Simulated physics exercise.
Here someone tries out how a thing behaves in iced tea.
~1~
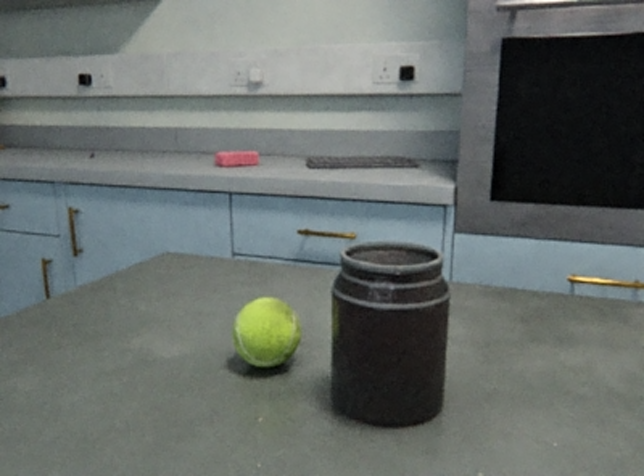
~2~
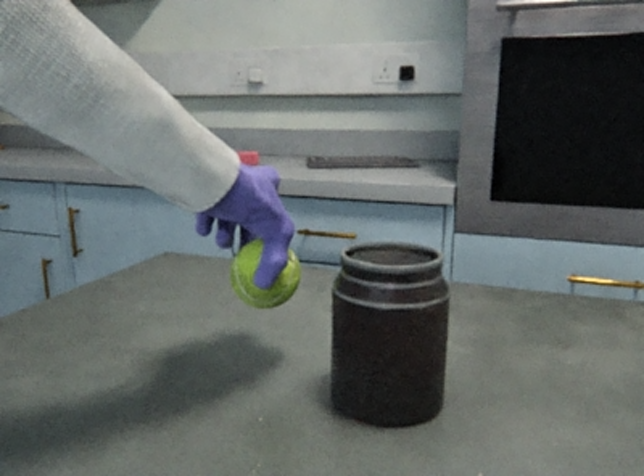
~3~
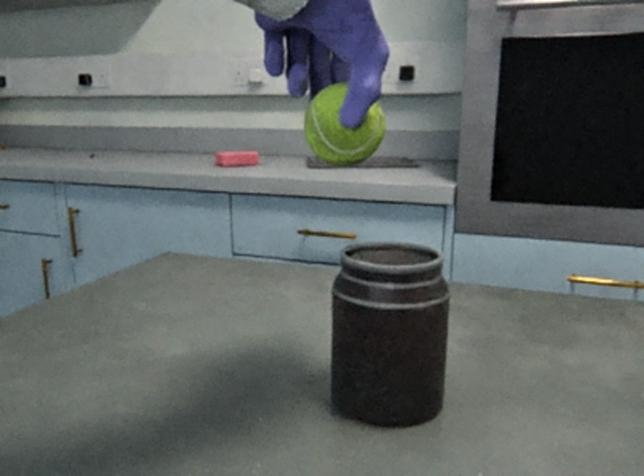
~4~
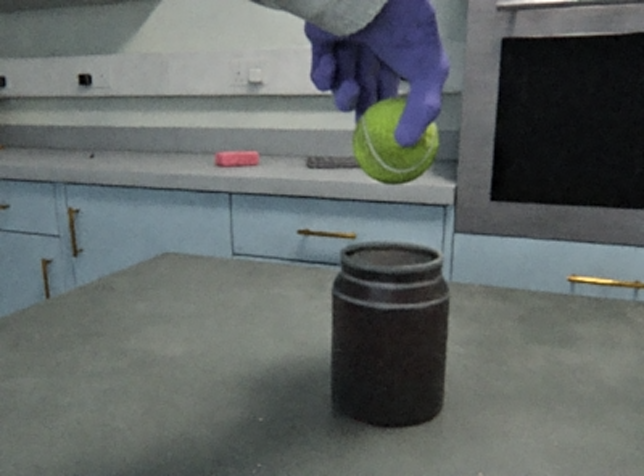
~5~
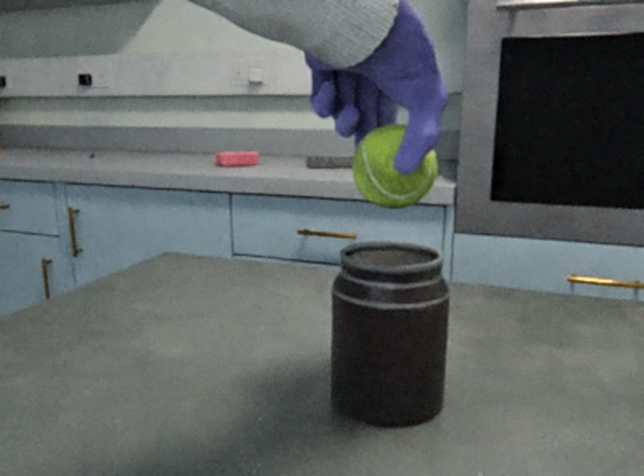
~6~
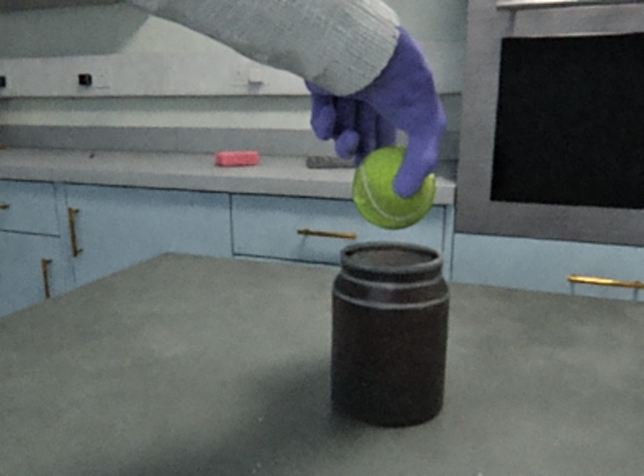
In a kitchen or lab with pale blue cabinets, a fixed camera looks slightly down across a grey worktop. A dark, open-mouthed jar stands right of centre with a yellow-green tennis ball to its left, and a pink block lies on the counter behind. A purple-gloved hand in a pale knitted sleeve picks up the ball, lifts it rightward over the jar, then lowers it close above the mouth.
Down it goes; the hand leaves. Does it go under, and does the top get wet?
The thing stays afloat, and the jar spills over.
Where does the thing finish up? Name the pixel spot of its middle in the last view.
Close to (392, 247).
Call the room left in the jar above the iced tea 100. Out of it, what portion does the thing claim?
I'd estimate close to 320 per cent.
Next, the tennis ball enters the iced tea; the jar is full to the brim; it has run over.
After that, the tennis ball comes up again; the jar is full to the brim; it has run over.
Finally, the tennis ball rides on the surface; the jar is full to the brim; it has run over.
